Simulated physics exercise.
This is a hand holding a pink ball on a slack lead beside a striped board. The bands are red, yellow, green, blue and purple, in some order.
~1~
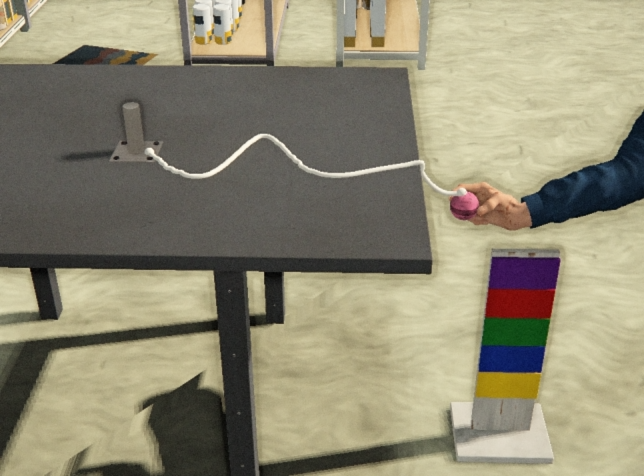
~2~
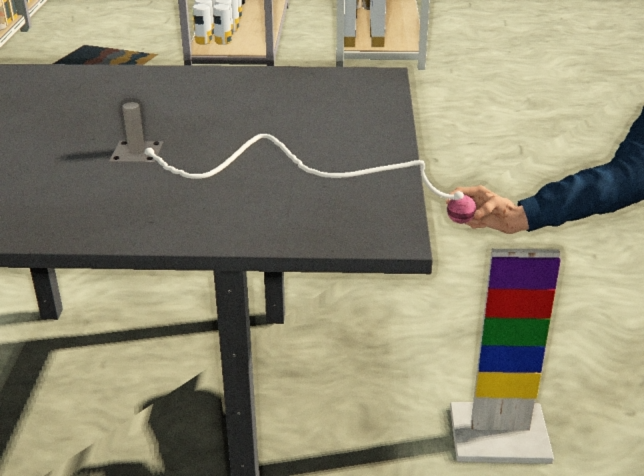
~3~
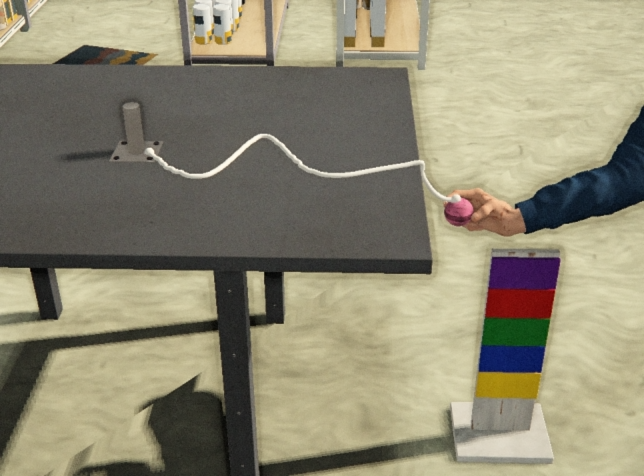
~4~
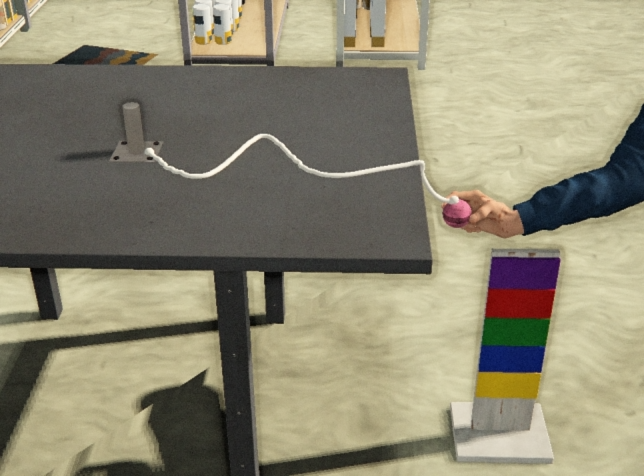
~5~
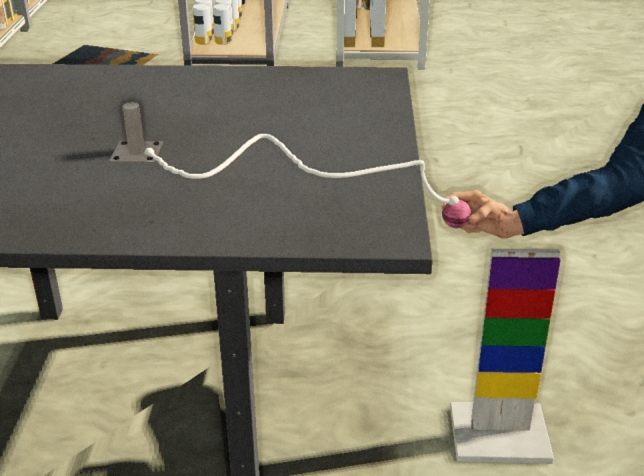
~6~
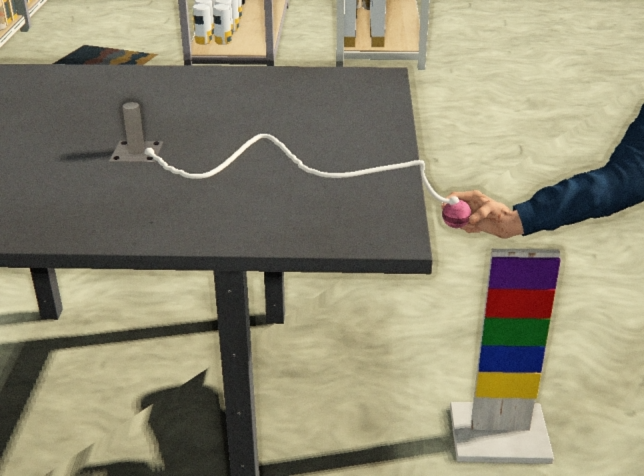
In a bright room with a pale, mottled floor and shelving behind, a dark table is seen from above in a fixed view. A wavy white cord runs from a grey post on the tabletop to a pink ball held at the right edge, above a board striped purple, red, green, blue and yellow. The hand, in a dark blue sleeve, shifts the ball slightly left and down, then stays nearly still.
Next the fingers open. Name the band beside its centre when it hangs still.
The lead holds its middle at green.
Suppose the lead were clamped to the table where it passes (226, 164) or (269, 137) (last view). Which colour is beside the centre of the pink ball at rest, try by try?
Taking them in turn: Red; purple.
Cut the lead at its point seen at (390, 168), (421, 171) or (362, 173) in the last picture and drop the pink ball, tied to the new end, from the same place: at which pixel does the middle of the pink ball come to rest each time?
Try by try, around (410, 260), (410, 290) and (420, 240).
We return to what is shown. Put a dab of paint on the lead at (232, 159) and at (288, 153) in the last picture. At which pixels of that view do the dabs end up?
They go to (279, 155) and to (388, 158).
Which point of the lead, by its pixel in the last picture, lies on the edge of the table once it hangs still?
That spot is around (301, 166).
Early on, ball near (421, 329); level with green.
Midway, ball near (409, 326); level with green.
Finally, ball near (412, 328); level with green. At green.
